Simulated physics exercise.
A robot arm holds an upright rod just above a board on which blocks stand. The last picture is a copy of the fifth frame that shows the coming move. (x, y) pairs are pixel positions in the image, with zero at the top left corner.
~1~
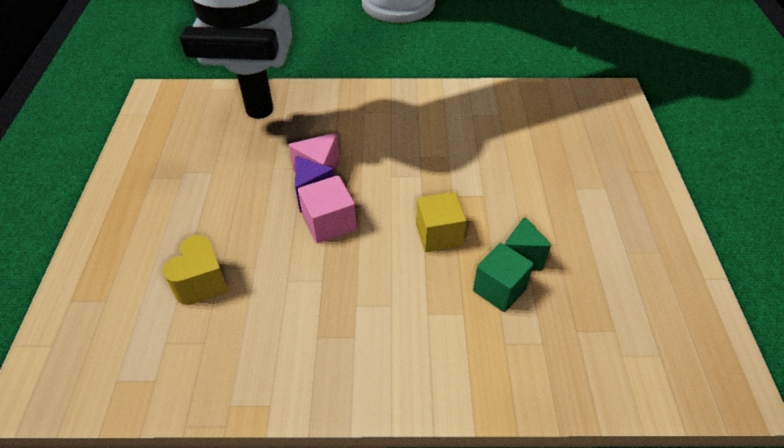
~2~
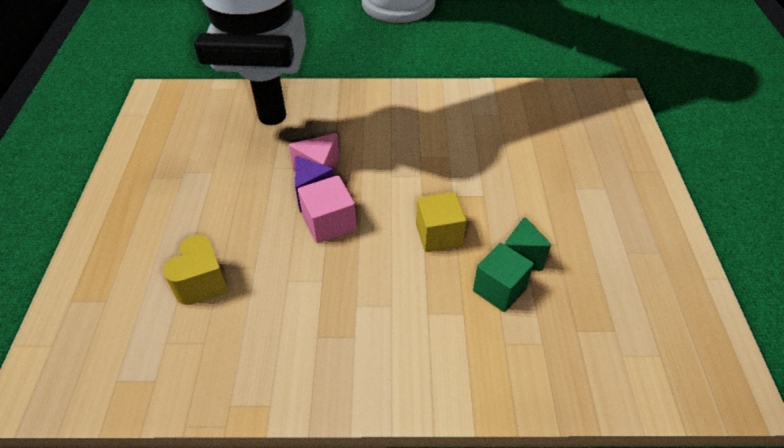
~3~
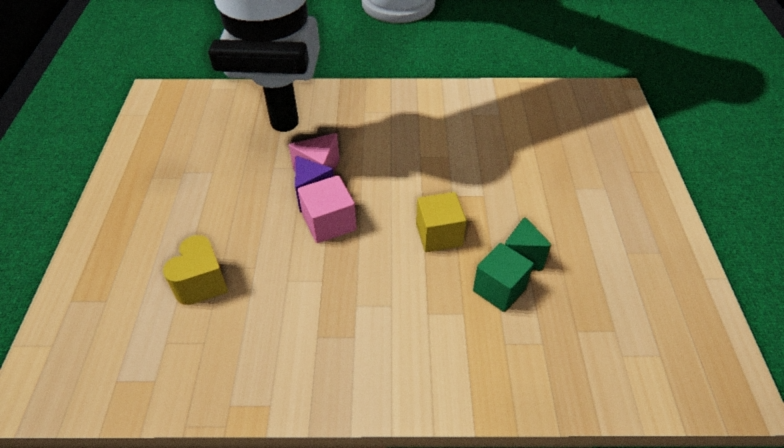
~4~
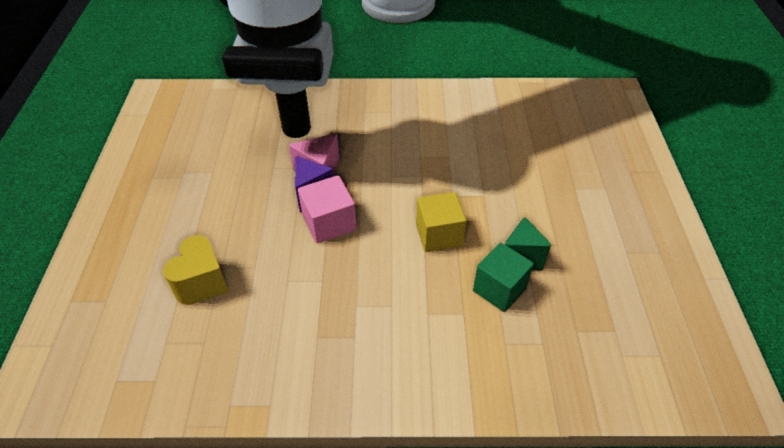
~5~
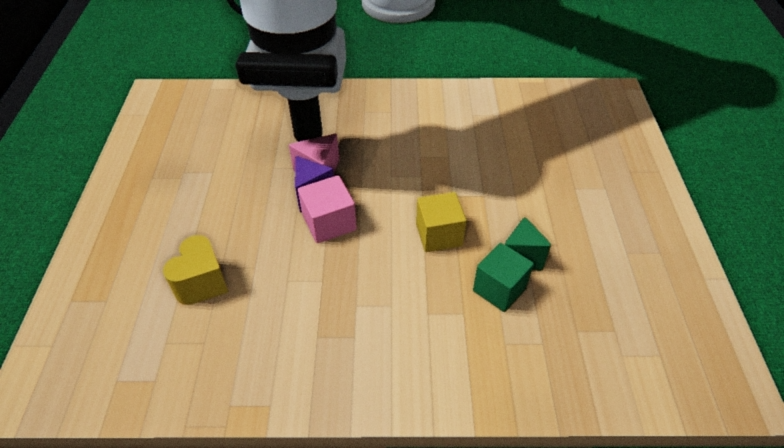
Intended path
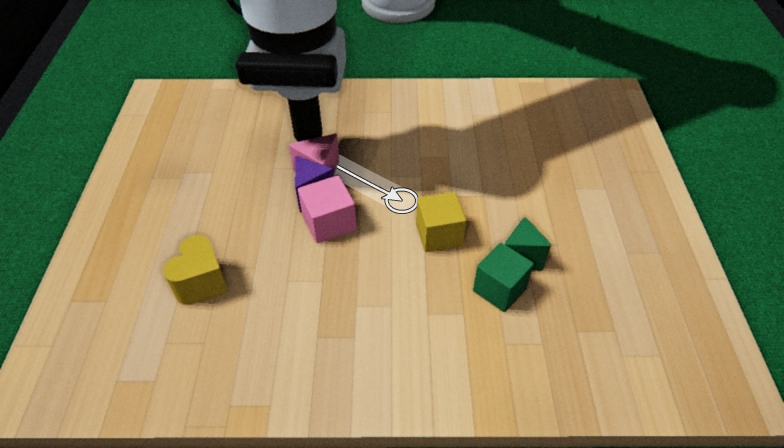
The clip shows a robot arm with a black rod moving gradually right and slightly toward the viewer over a wooden board, nearing a pink triangular block beside purple and pink blocks, while the yellow and green blocks also stay still.
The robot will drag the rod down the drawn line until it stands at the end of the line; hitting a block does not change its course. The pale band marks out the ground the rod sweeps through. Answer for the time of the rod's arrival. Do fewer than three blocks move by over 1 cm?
Yes
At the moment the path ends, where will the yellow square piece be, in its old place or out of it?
It is still on its spot.
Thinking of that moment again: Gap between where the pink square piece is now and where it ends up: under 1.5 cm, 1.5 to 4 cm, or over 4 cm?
Answer: 1.5 to 4 cm.
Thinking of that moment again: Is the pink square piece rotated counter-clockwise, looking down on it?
No - that is not the case.
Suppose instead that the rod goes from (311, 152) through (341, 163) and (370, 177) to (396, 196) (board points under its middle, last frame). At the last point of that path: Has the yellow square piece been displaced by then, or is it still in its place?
That block remains where it is.
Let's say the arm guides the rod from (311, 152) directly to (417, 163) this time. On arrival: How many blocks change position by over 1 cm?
One block moves.
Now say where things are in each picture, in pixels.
In the first picture, lower end of the rod (260, 112), tops of blocks, purple triangular block (308, 170), pink triangular block (316, 146), pink square piece (326, 196), yellow square piece (442, 208).
In the second picture, rod (273, 118), blocks as before.
In the third picture, rod (285, 124), blocks as before.
In the fourth picture, rod (297, 130), blocks as before.
In the fifth picture, rod (309, 136), purple triangular block (308, 170), pink triangular block (316, 146), pink square piece (326, 196), yellow square piece (442, 208).
The drawn path runs from (311, 152) to (402, 200).
What follows on the original path. One third of the way, rod (339, 152); purple triangular block (309, 173), turned 15° clockwise; pink triangular block (340, 161), turned 15° clockwise; pink square piece (327, 200).
Two thirds of the way, rod (369, 168); purple triangular block (309, 173), turned 15° clockwise; pink triangular block (366, 179), turned 40° clockwise; pink square piece (329, 209), turned 50° clockwise.
At the end, rod (402, 185); purple triangular block (309, 173), turned 15° clockwise; pink triangular block (374, 187), turned 55° clockwise; pink square piece (329, 211), turned 60° clockwise; yellow square piece not moved.
